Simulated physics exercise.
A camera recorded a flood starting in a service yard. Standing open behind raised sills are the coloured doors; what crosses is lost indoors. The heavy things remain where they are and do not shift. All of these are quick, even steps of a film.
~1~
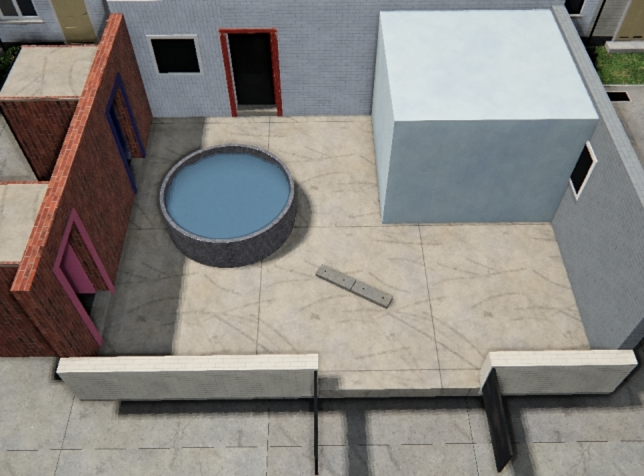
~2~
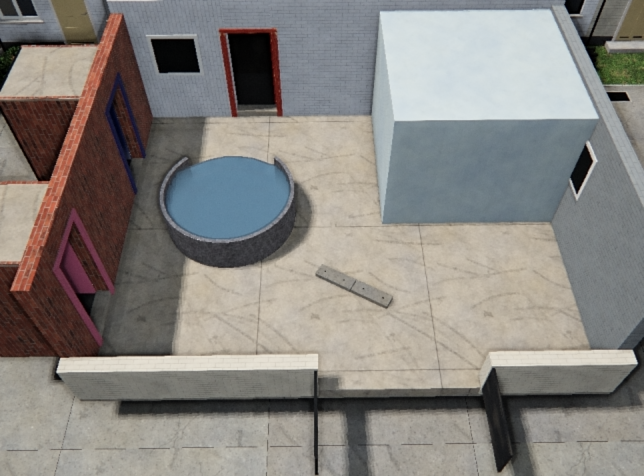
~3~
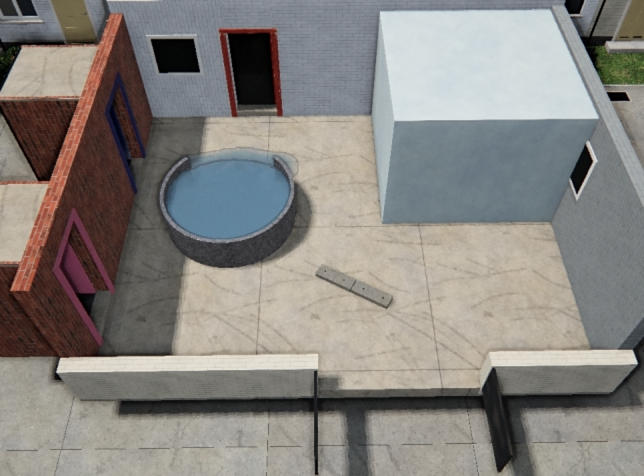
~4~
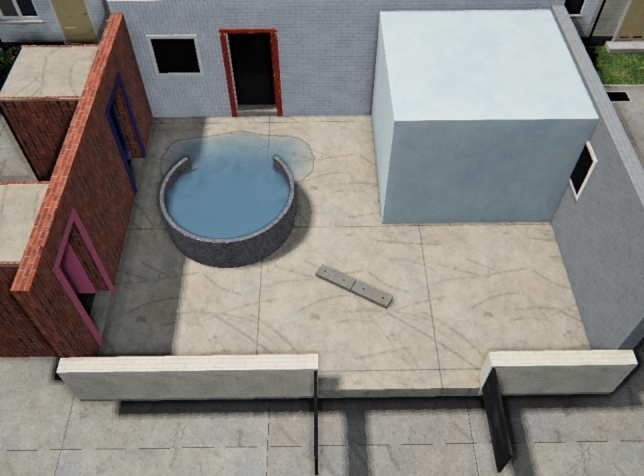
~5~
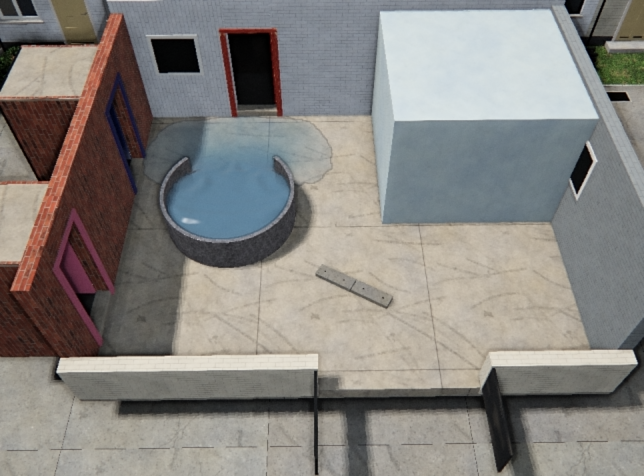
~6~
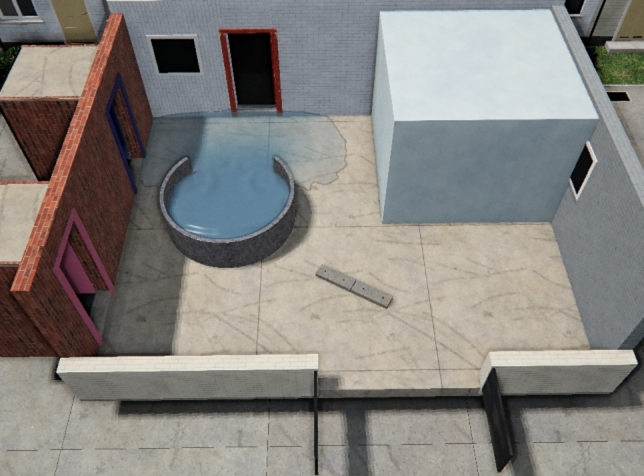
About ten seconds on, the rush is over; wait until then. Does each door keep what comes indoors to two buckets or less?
In the end the blue door is going to be over the line, the red door is going to be over the line, the pink door is going to be at or under the line.
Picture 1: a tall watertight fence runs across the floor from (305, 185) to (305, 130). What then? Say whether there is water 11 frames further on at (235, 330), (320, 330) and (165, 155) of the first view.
Listed order: Spared, spared, swamped.
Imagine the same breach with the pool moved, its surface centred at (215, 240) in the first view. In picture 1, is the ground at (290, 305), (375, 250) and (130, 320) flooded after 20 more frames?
Taking them in the order asked: Spared, then spared, then spared.
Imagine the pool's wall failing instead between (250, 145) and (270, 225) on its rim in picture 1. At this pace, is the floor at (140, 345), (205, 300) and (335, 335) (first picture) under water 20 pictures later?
Taken one by one: Unaffected, then unaffected, then unaffected.
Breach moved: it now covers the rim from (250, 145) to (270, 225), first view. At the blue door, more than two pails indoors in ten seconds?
The blue one goes past it.
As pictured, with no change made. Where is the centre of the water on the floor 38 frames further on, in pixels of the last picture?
Estimate: (258, 213).
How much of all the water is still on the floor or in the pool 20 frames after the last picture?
Around 88 parts in a hundred.
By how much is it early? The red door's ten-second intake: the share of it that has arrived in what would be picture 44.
Close to 100 %.
A moment on, water covers 20 % of the floor; the blue door under two buckets in, the red door over two buckets in, the pink door not reached.
Next, water covers 25 % of the floor; the blue door under two buckets in, the red door far over two buckets in, the pink door not reached.
Then, water covers 45 % of the floor; the blue door over two buckets in, the red door far over two buckets in, the pink door wet at the sill, nothing in.
Later, water covers 80 % of the floor; the blue door far over two buckets in, the red door far over two buckets in, the pink door wet at the sill, nothing in.
In the end, water covers 90 % of the floor; the blue door far over two buckets in, the red door far over two buckets in, the pink door wet at the sill, nothing in.
